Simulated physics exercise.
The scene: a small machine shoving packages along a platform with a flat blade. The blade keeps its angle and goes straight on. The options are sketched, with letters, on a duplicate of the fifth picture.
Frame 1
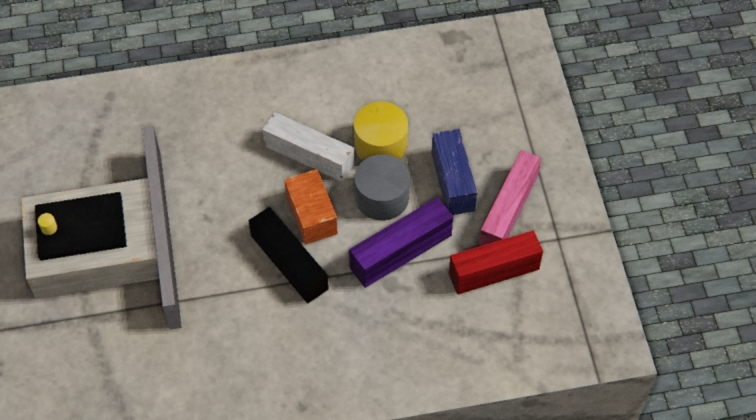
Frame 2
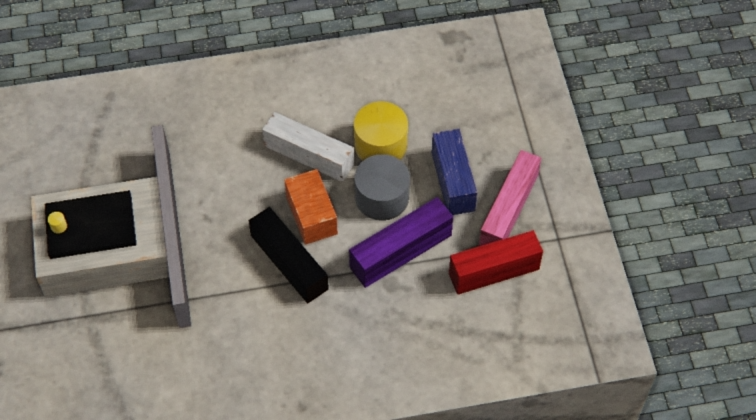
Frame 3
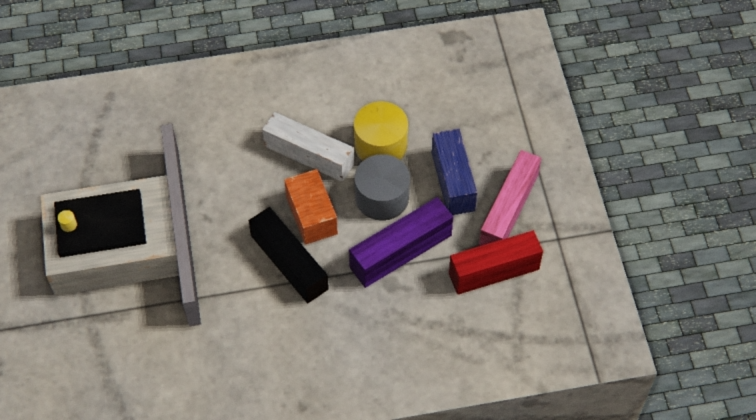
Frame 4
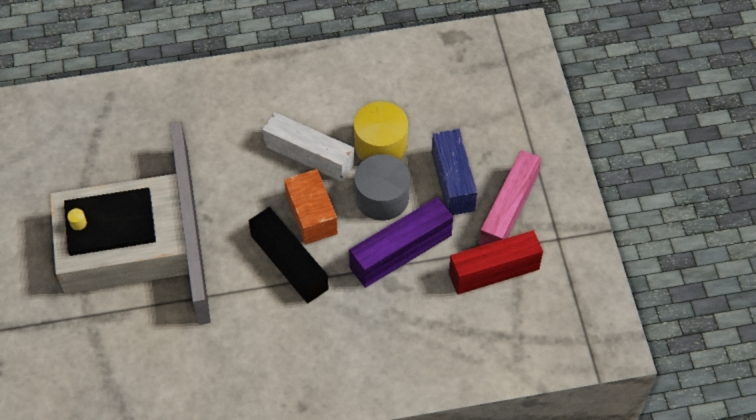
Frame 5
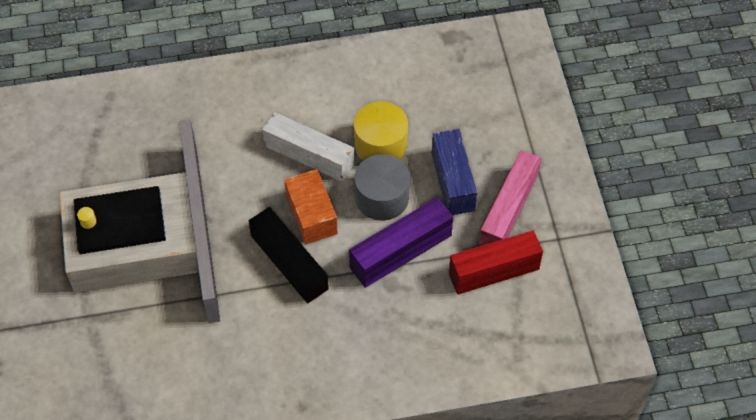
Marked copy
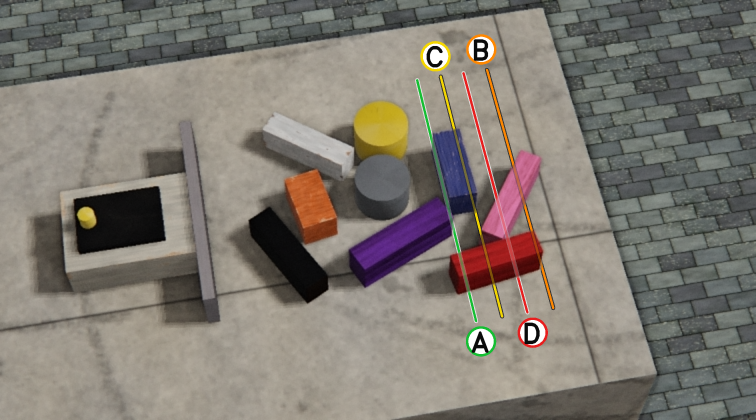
At first, a small machine with a flat upright blade sits at the left of a stone platform, apart from a cluster of colourful blocks and two canisters. It then creeps steadily right, narrowing the gap, while the packages stay still and untouched by the blade.
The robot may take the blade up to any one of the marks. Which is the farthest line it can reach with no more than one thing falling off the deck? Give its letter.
D.
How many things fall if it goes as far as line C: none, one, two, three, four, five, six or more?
In all, none.
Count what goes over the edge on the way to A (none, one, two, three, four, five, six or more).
By then, none.
On the marked copy, A at (445, 194); B at (518, 183); C at (470, 190); D at (494, 187).
Taking D. A third of the way, robot (234, 201); white bar (337, 143); black stick (332, 248).
Two thirds of the way, robot (340, 184); pink stick (519, 202); blue bar (498, 140).
When it is over, robot (424, 171); pink stick (599, 191); blue bar (573, 126); none fallen.
As for the rest, A is within the limit but short; B drops two; C is within the limit but short.
